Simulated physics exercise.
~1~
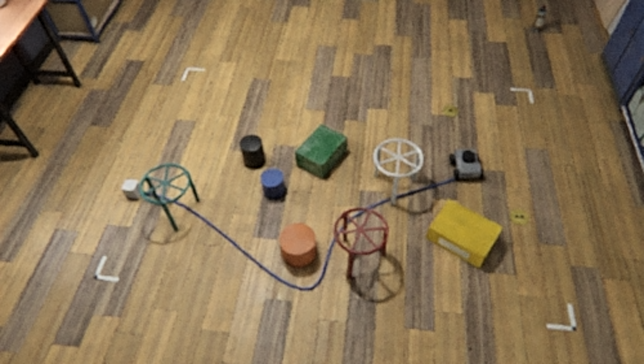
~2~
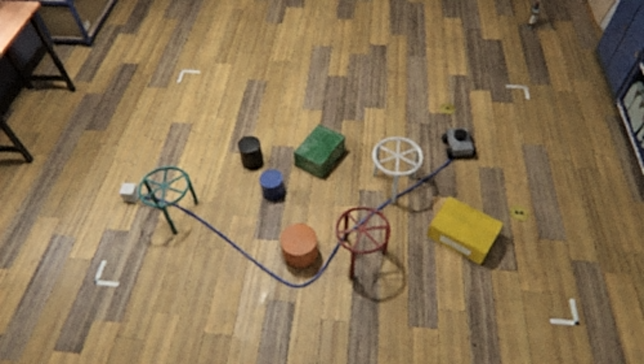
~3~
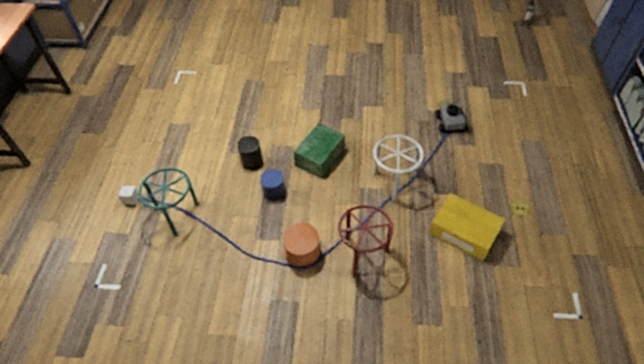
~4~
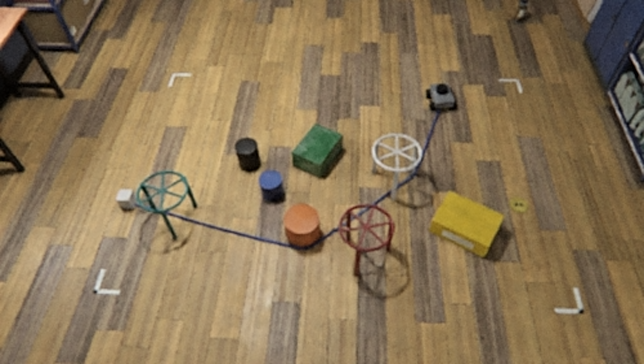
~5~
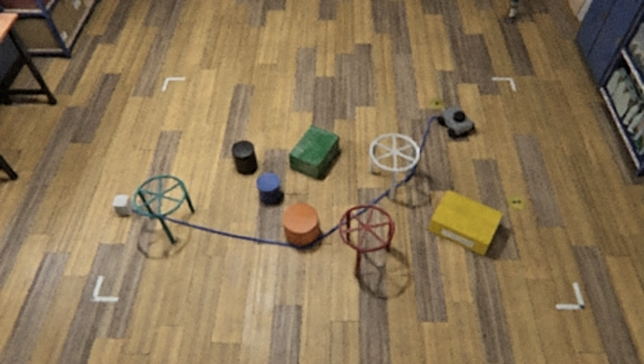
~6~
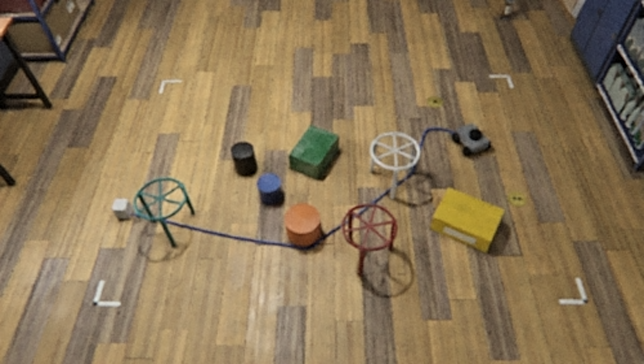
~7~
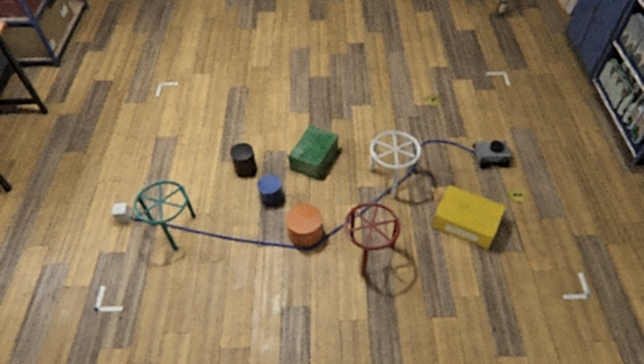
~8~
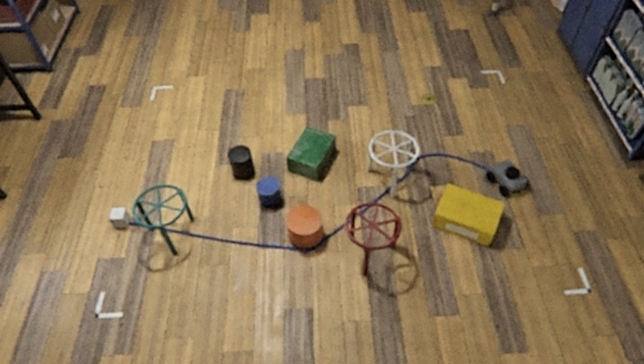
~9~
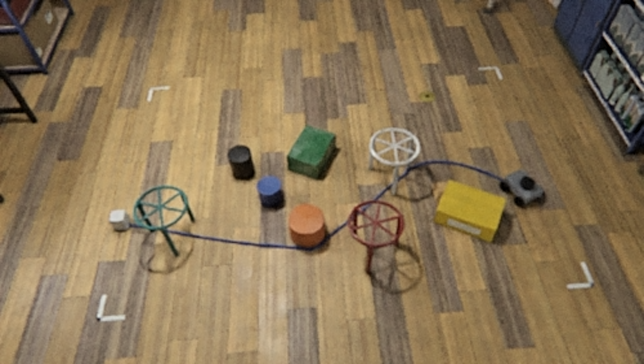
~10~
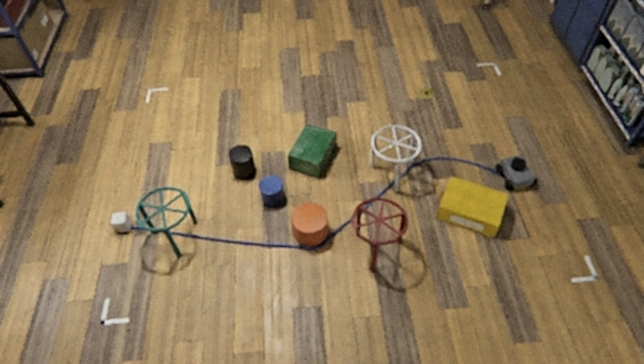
A small dark cart towed a blue lead up the wooden floor, drawing it tight against the orange tub and nudging the tub slightly, then turned down to the right and stopped beyond the yellow carton, leaving the red stool standing and the lead curving behind.
